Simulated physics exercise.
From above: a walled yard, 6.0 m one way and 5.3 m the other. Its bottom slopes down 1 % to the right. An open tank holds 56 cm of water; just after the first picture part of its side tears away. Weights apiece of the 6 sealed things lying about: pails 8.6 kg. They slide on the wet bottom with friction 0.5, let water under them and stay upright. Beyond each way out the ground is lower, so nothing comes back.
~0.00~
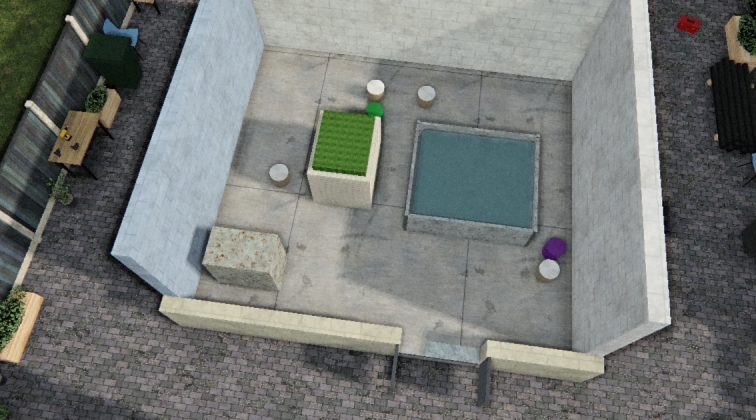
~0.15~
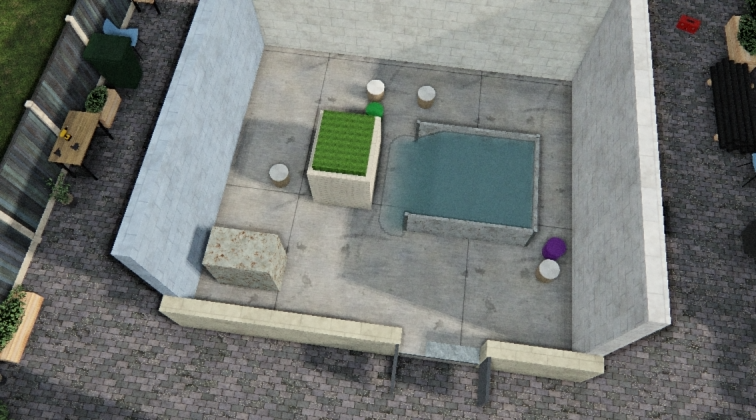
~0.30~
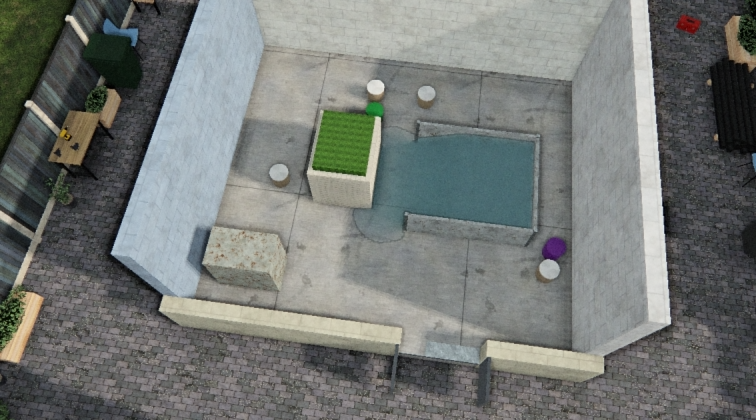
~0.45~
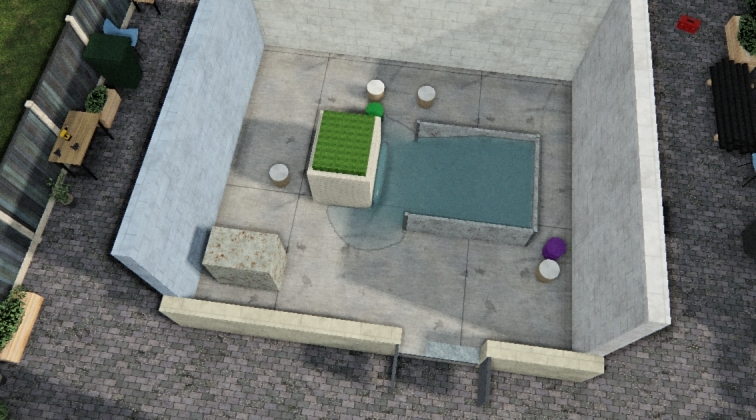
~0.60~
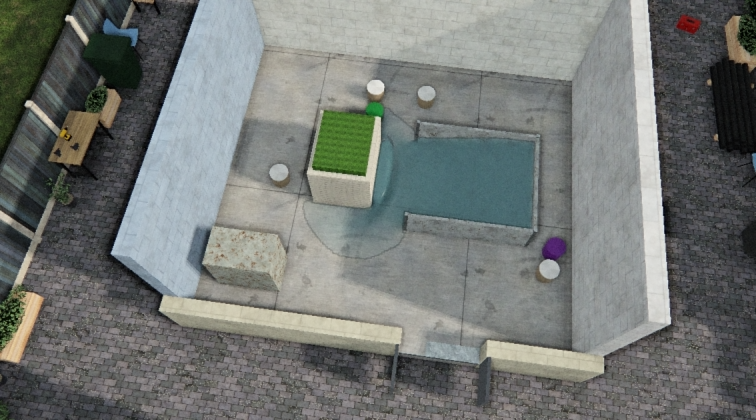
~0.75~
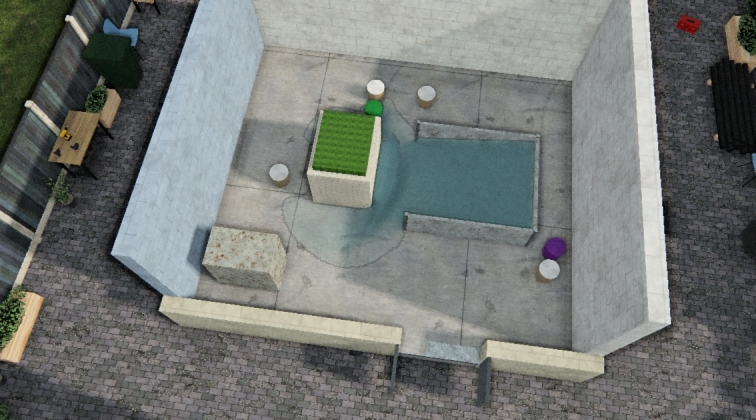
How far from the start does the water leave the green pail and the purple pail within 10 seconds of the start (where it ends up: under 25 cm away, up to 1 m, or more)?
The green pail ends far away; the purple pail stays put.
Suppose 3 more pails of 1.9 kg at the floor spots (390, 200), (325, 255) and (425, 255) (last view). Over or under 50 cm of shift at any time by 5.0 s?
In that order: Past it, more, under.
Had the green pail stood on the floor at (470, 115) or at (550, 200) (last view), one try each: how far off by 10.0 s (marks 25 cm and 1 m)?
In that order: It barely shifts; it holds its place.
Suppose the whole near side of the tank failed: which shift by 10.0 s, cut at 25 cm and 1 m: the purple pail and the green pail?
In that case the purple pail gets carried off, the green pail barely shifts.
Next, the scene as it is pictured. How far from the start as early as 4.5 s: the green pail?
About 200 cm.
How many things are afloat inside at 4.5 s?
0 of them.
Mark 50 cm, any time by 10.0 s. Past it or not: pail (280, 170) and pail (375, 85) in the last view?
In that order: Past it, over.
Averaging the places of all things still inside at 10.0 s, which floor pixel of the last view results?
Around (391, 184).
After 2.0 s the green pail is near (321, 54), 1.6 m from its start, aground; the purple pail is near (556, 247), 0.0 m from its start, aground; 0 of 6 are out; 1 afloat.
After 4.5 s the green pail is near (258, 111), 2.1 m from its start, aground; the purple pail is near (556, 247), 0.0 m from its start, aground; 0 of 6 are out; 0 afloat.
After 7.0 s the green pail is near (257, 126), 2.1 m from its start, aground; the purple pail is near (556, 247), 0.0 m from its start, aground; 0 of 6 are out; 0 afloat.
After 10.0 s the green pail is near (257, 126), 2.1 m from its start, aground; the purple pail is near (556, 247), 0.0 m from its start, aground; 0 of 6 are out; 0 afloat.
